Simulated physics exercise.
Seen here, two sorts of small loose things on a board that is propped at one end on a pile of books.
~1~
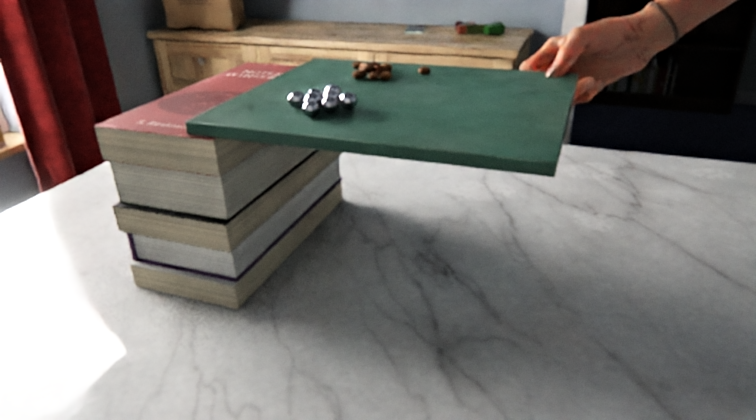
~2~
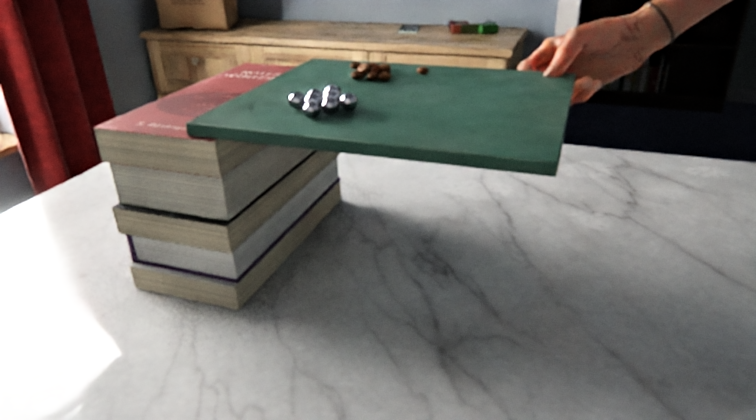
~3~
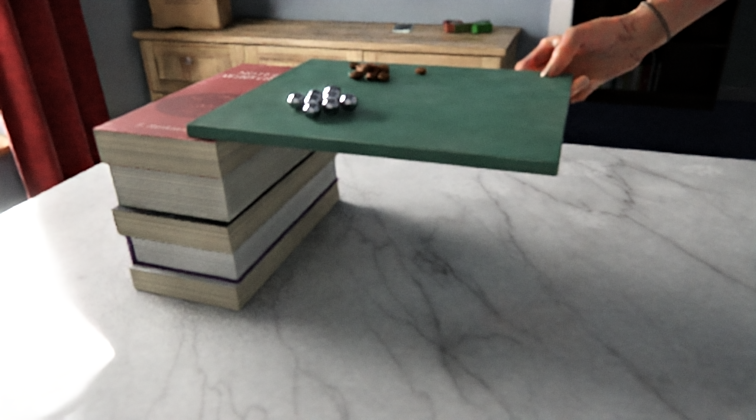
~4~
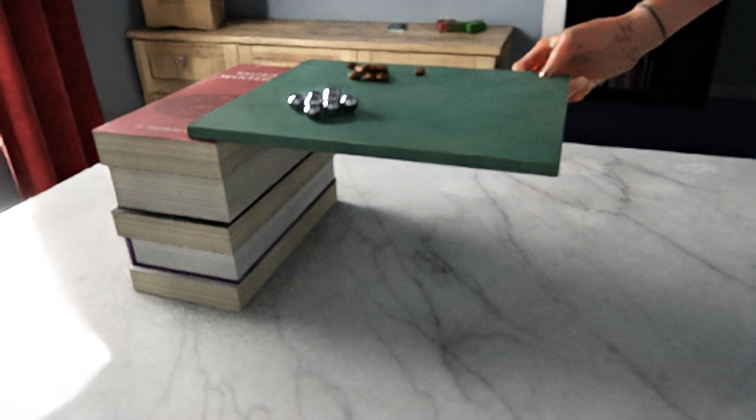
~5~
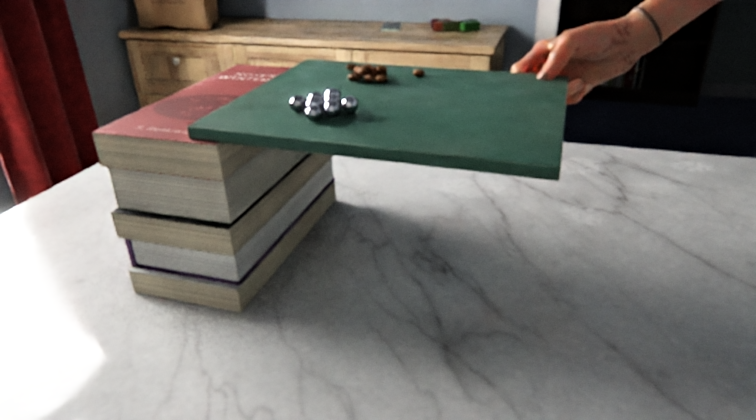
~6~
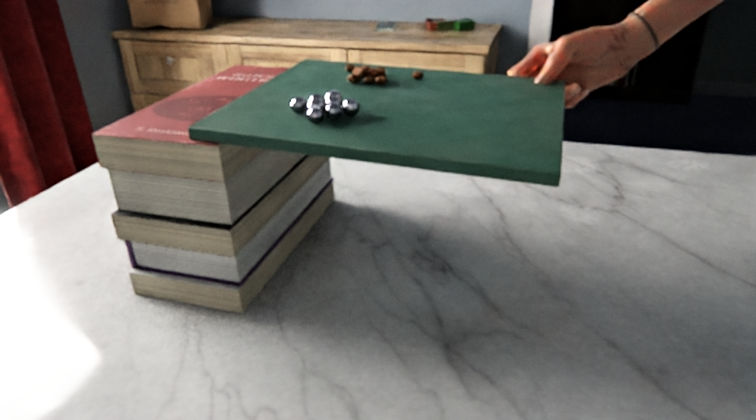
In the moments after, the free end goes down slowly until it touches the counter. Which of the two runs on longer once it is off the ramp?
The near handful goes farther.
Then, 0.47 s later than the last frame, board sloping at 12°; near handful every one still on the board; far handful every one still on the board.
Then, 1.08 s later than the last frame, board sloping at 26°; near handful mostly up to a board's length out; far handful every one still on the board.
Then, 1.72 s later than the last frame, board sloping at 39°; near handful mostly one to two board lengths out; far handful mostly at the foot of the board.
When it is over, board resting at 39°; near handful mostly more than two board lengths out, roughly two thirds gone off the counter; far handful mostly at the foot of the board; the near handful has gone farther.
